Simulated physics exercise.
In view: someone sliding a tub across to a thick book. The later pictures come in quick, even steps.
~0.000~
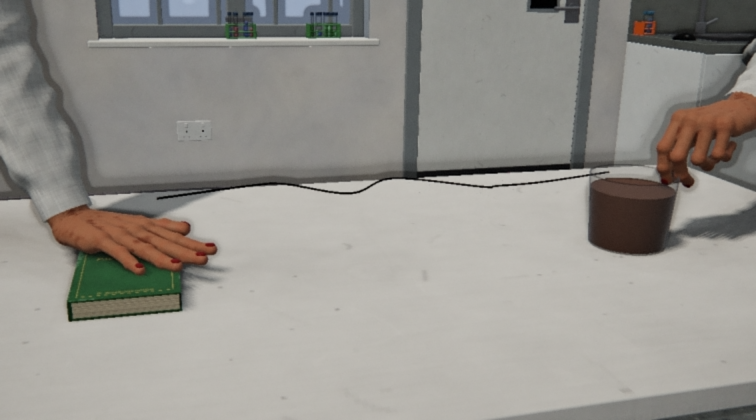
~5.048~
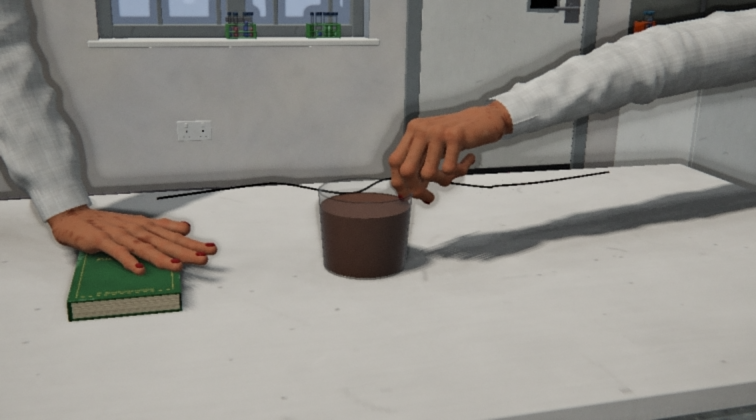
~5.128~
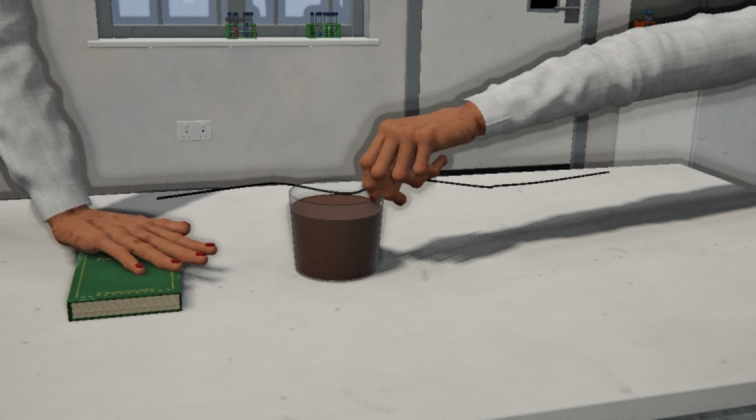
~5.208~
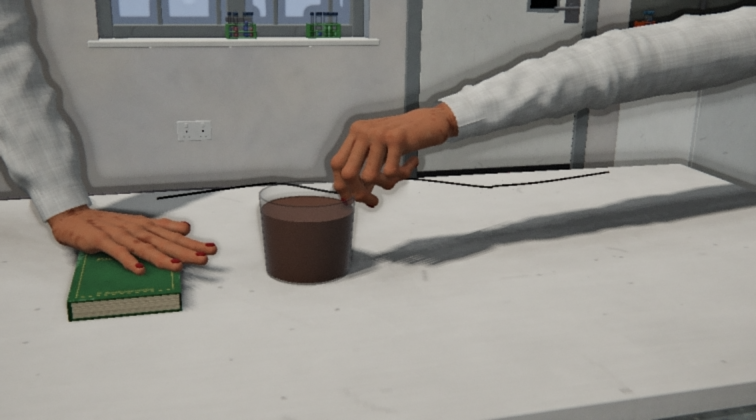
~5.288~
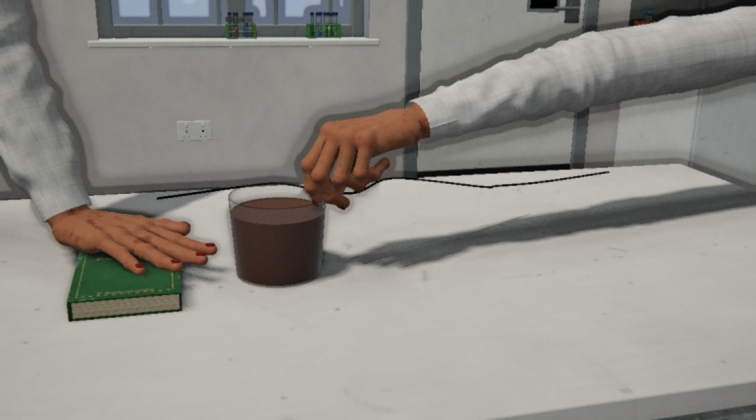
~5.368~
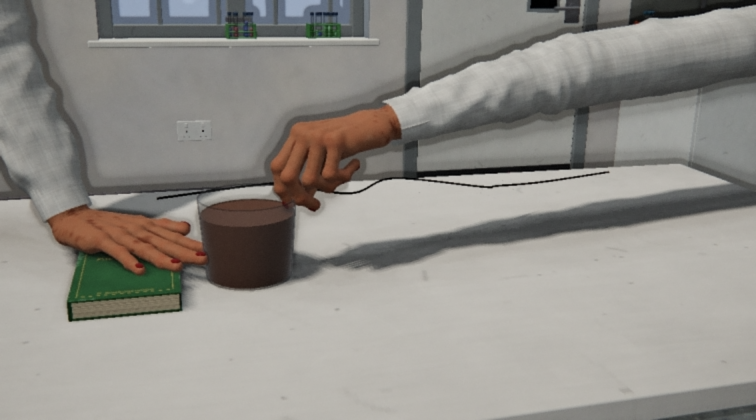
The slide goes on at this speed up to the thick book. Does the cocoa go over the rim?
It loses some.
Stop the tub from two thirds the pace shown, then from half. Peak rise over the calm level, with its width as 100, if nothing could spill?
In turn 25 and 20 per cent.
After 5.4 s, the tub meets the thick book.
After 5.5 s, the cocoa surges up the wall; some has gone over its rim.
After 6.9 s, the tub stands at the thick book; some has gone over its rim.
